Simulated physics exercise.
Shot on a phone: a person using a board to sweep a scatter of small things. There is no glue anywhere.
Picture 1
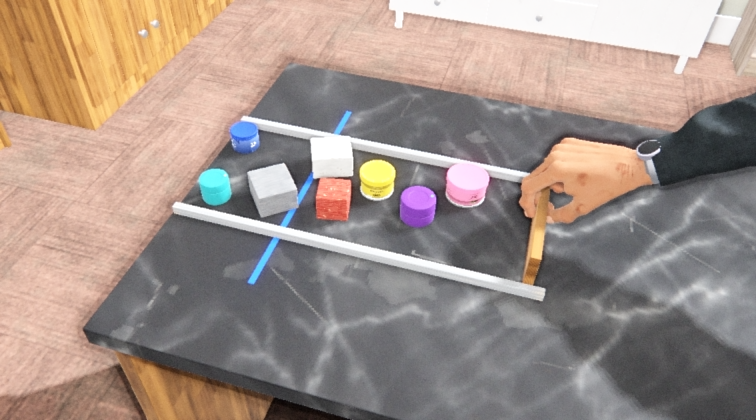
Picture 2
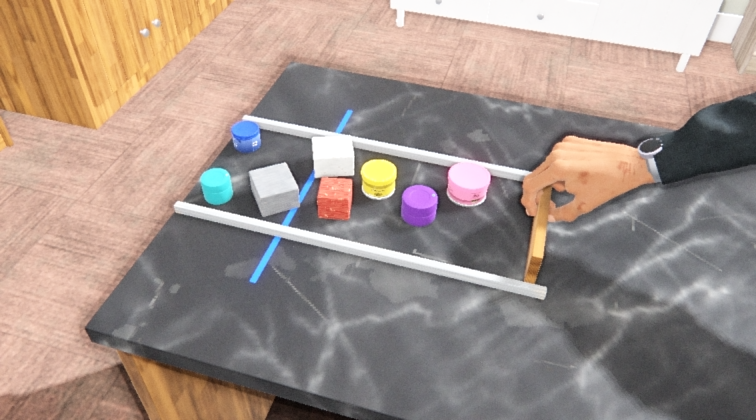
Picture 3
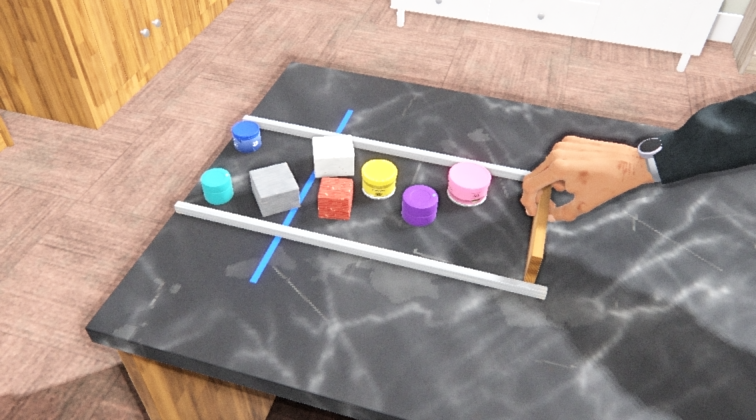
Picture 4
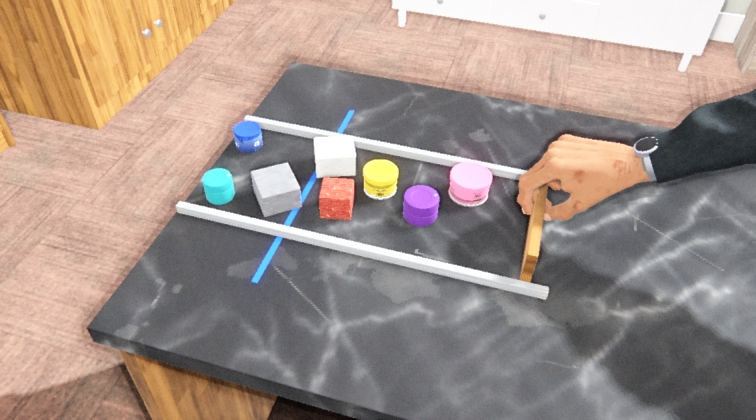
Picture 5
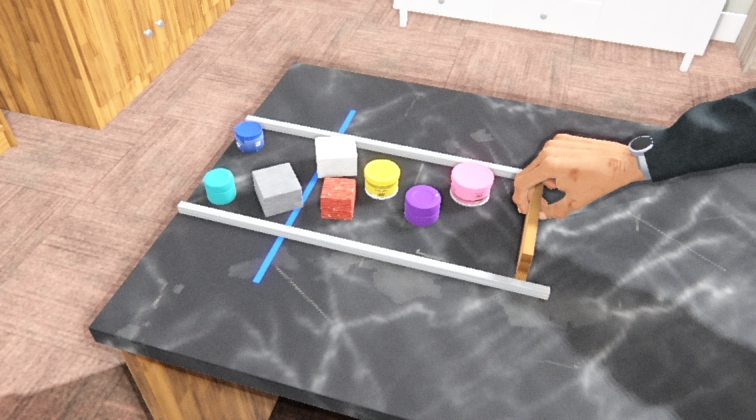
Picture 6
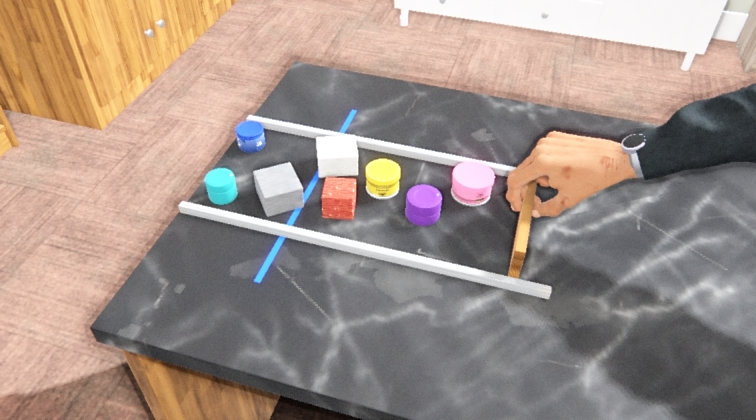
On a dark marble table, a hand slides a wooden board slightly left toward scattered small items.
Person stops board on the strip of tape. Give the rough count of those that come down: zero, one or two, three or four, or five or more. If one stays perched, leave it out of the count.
Spilled: Not one.
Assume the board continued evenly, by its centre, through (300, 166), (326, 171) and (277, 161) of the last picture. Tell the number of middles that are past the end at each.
First 1, then 0, then 2.
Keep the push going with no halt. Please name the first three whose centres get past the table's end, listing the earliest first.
Ranked earliest first, the blue tub comes before the turquoise lid, which comes before the white block.
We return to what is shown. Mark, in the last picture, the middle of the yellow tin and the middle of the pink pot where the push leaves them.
The yellow tin ends up near (274, 163), and the pink pot near (306, 151).
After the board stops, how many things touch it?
Count recorded: 3.
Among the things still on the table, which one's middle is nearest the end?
The foremost one is the blue tub.
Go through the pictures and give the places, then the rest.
Blue tub (245, 137); turquoise lid (215, 187); grey block (273, 190); board (539, 219); tape (307, 184), in the first picture.
Turquoise lid (217, 186); white block (333, 156), in the second picture.
Grey block (275, 189); pink pot (468, 185), in the third picture.
Blue tub (248, 137); yellow tin (380, 180), in the fourth picture.
Turquoise lid (220, 187); purple lid (422, 206), in the fifth picture.
Blue tub (251, 137); turquoise lid (221, 186); grey block (279, 189); board (525, 213); tape (313, 183), in the sixth picture.
Soon after, none off yet; blue tub at rest near (251, 137); turquoise lid at rest near (221, 186); grey block at rest near (279, 189).
In the end, the number that fall off is zero.
